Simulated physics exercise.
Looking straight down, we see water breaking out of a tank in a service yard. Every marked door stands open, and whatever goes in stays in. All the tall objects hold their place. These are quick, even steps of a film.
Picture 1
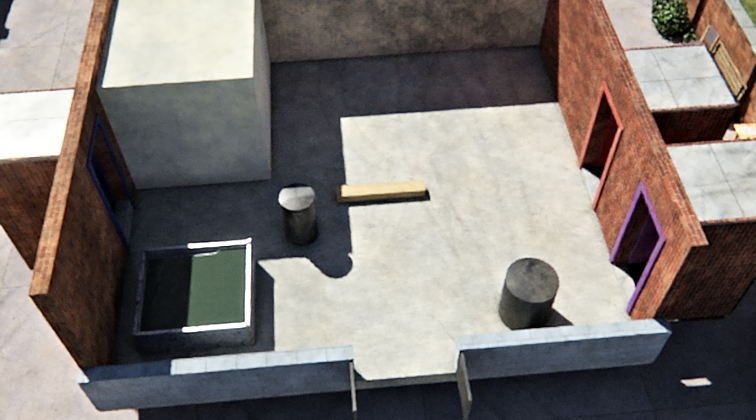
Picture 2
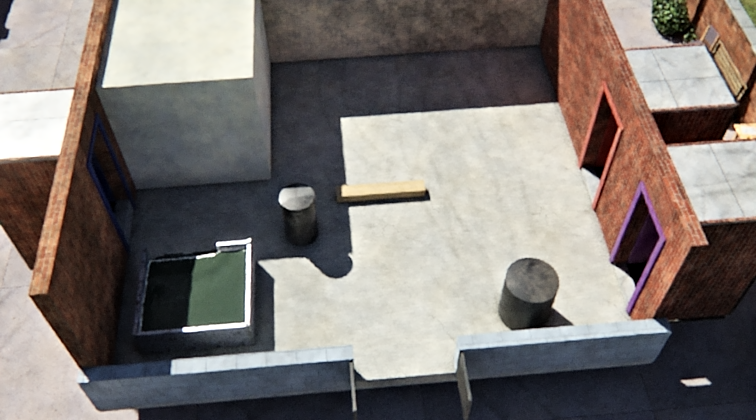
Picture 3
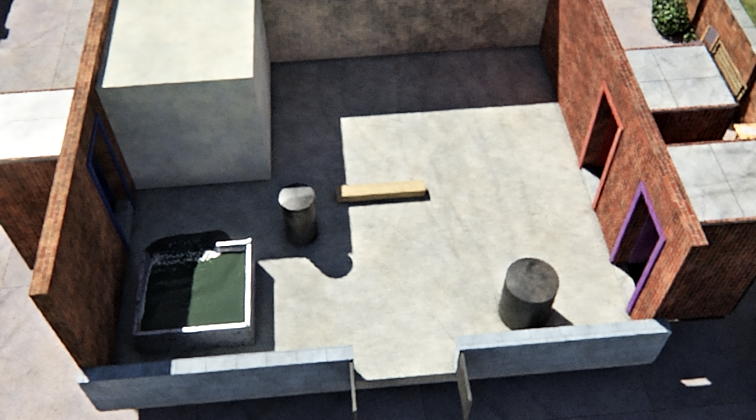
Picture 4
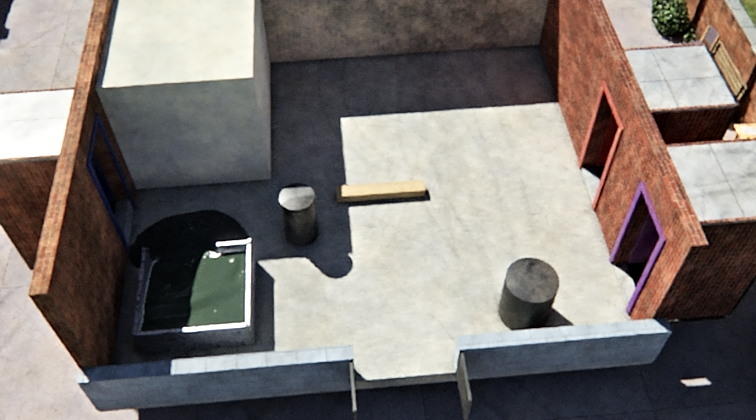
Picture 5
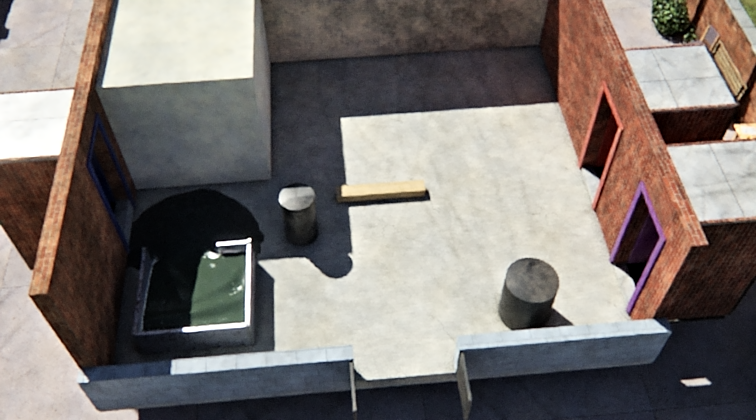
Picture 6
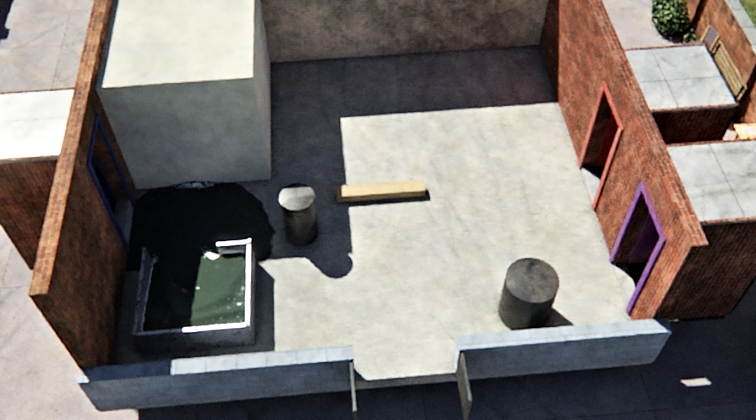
Dark water breaking out of an open tank's far side and spreading across the walled yard floor in a widening rounded pool.
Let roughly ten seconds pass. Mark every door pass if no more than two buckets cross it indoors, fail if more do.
Marks: Red door pass, blue door pass, purple door pass.
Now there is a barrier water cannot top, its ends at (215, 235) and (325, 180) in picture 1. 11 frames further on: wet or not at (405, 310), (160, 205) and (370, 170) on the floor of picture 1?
Untouched, soaked, untouched.
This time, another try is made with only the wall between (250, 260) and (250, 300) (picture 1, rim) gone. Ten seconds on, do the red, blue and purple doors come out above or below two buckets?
Well, the red door comes up short, the blue door comes up short, and the purple door overshoots.
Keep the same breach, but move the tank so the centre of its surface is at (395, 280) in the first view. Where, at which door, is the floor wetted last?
Answer: The purple-painted one.
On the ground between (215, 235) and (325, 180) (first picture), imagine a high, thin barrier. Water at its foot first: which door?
My answer is the door marked blue.
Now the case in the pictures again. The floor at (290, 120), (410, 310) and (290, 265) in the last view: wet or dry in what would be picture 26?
Same order as asked: Dry as before; dry as before; drenched.
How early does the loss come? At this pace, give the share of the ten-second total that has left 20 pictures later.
Near 0 in a hundred.
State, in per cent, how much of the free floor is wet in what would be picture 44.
Near 50 in a hundred.
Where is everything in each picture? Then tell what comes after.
Still water in the open tank at (195, 288), in the first frame.
The front is at a hidden place, out from the gap on the open tank's far side, in the second frame.
Water pours out on the open tank's far side and has run to (218, 235), in the third frame.
Water pours out on the open tank's far side and has run to (215, 215), in the fourth frame.
Water pours out on the open tank's far side and has run to (207, 193), in the fifth frame.
The front is at (229, 184), out from the gap on the open tank's far side, in the sixth frame.
A moment on, water covers 10 % of the floor; the red door not reached, the blue door wet at the sill, nothing in, the purple door not reached.
Next, water covers 10 % of the floor; the red door not reached, the blue door wet at the sill, nothing in, the purple door not reached.
Then, water covers 25 % of the floor; the red door not reached, the blue door wet at the sill, nothing in, the purple door not reached.
Later, water covers 50 % of the floor; the red door not reached, the blue door wet at the sill, nothing in, the purple door not reached.
In the end, water covers 70 % of the floor; the red door wet at the sill, nothing in, the blue door wet at the sill, nothing in, the purple door wet at the sill, nothing in.
